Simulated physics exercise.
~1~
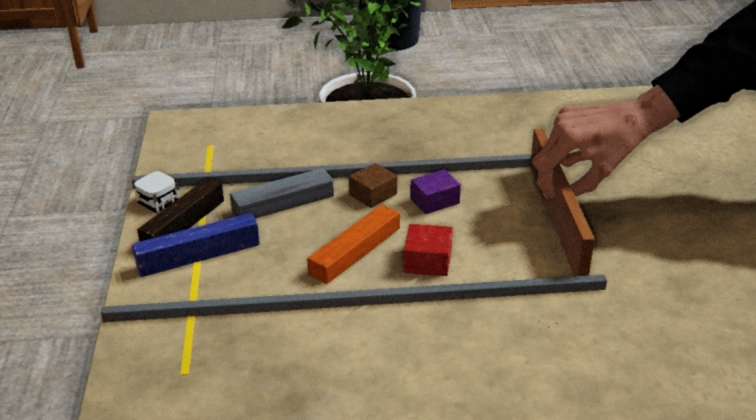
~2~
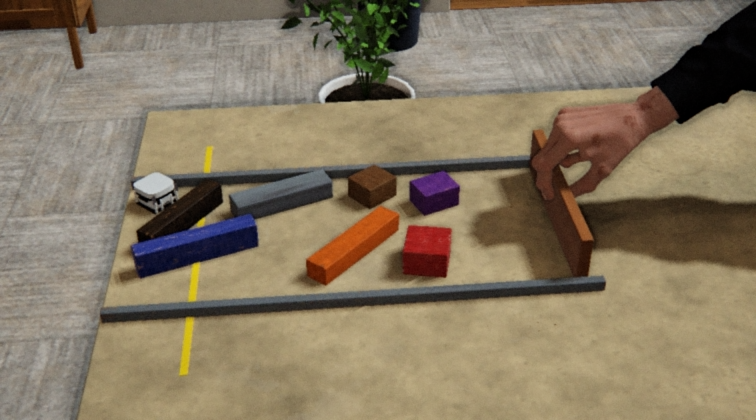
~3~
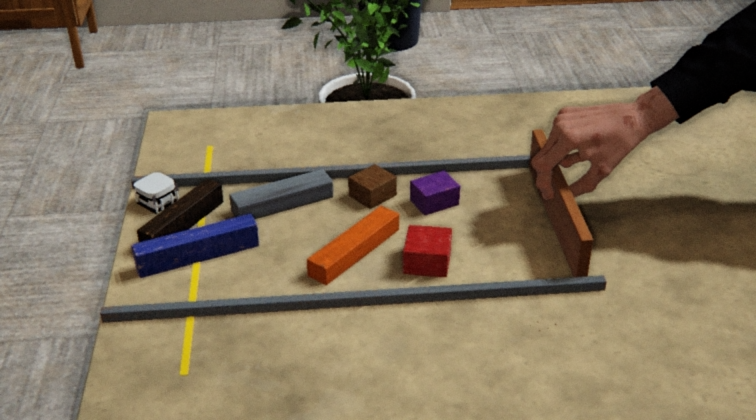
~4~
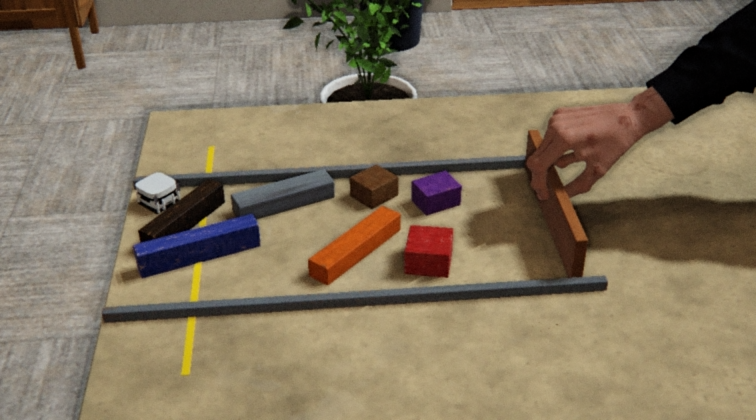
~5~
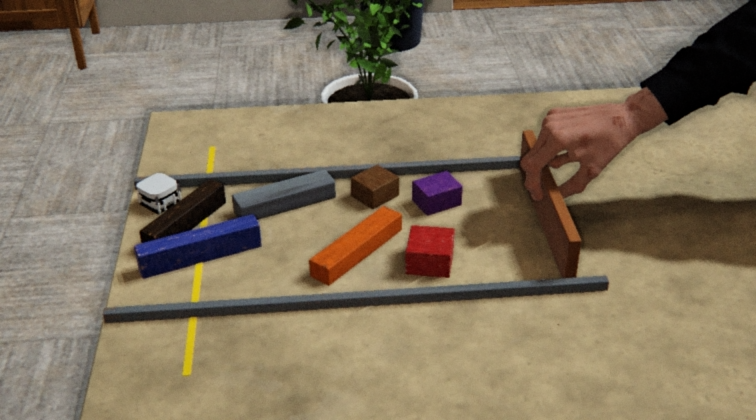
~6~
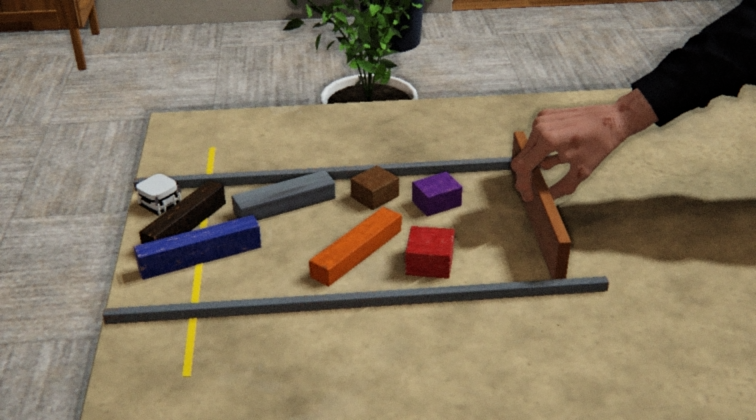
The video shows a hand holding an upright reddish-brown board between two grey rails on a table, then sliding it slightly left toward several colored blocks and bars and a small white case, which stay practically still.
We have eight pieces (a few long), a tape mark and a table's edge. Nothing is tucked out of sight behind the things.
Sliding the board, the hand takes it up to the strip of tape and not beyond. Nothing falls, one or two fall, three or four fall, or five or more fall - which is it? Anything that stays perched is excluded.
One or two fall.
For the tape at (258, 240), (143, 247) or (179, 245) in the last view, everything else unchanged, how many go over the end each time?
The counts would be 0, 5 and 4.
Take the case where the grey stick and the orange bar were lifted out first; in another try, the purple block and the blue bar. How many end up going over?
In the first try 0, in the other 2.
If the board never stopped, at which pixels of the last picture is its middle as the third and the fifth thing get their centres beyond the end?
About (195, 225), then about (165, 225).
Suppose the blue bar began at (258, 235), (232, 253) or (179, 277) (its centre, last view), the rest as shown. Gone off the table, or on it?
Result per try, in order: Not toppled; not toppled; toppled.
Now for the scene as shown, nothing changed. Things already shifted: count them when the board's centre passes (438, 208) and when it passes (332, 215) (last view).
The number moved is 3 and then 5.
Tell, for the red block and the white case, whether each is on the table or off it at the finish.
Once it all settles, the red block is still up; as for the white case, it ends up below.
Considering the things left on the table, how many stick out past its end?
The tally is 3.
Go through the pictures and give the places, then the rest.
White case (157, 193); black bar (182, 215); blue bar (197, 245); board (559, 199); tape (200, 242), in the first picture.
Black bar (181, 216); brown block (372, 186), in the second picture.
Blue bar (197, 245); grey stick (282, 196), in the third picture.
White case (158, 193); board (553, 201), in the fourth picture.
Black bar (184, 216); orange bar (357, 244), in the fifth picture.
White case (159, 195); black bar (184, 217); blue bar (199, 247); board (538, 202); tape (201, 243), in the sixth picture.
A little later, none off yet; white case at rest near (159, 195); black bar at rest near (184, 217); blue bar at rest near (199, 247).
Next, none off yet; white case shifted a little near (146, 193); black bar shifted a little near (156, 213); blue bar shifted a little near (174, 245).
When it is over, the number that fall off is one or two; down, black bar and white case.
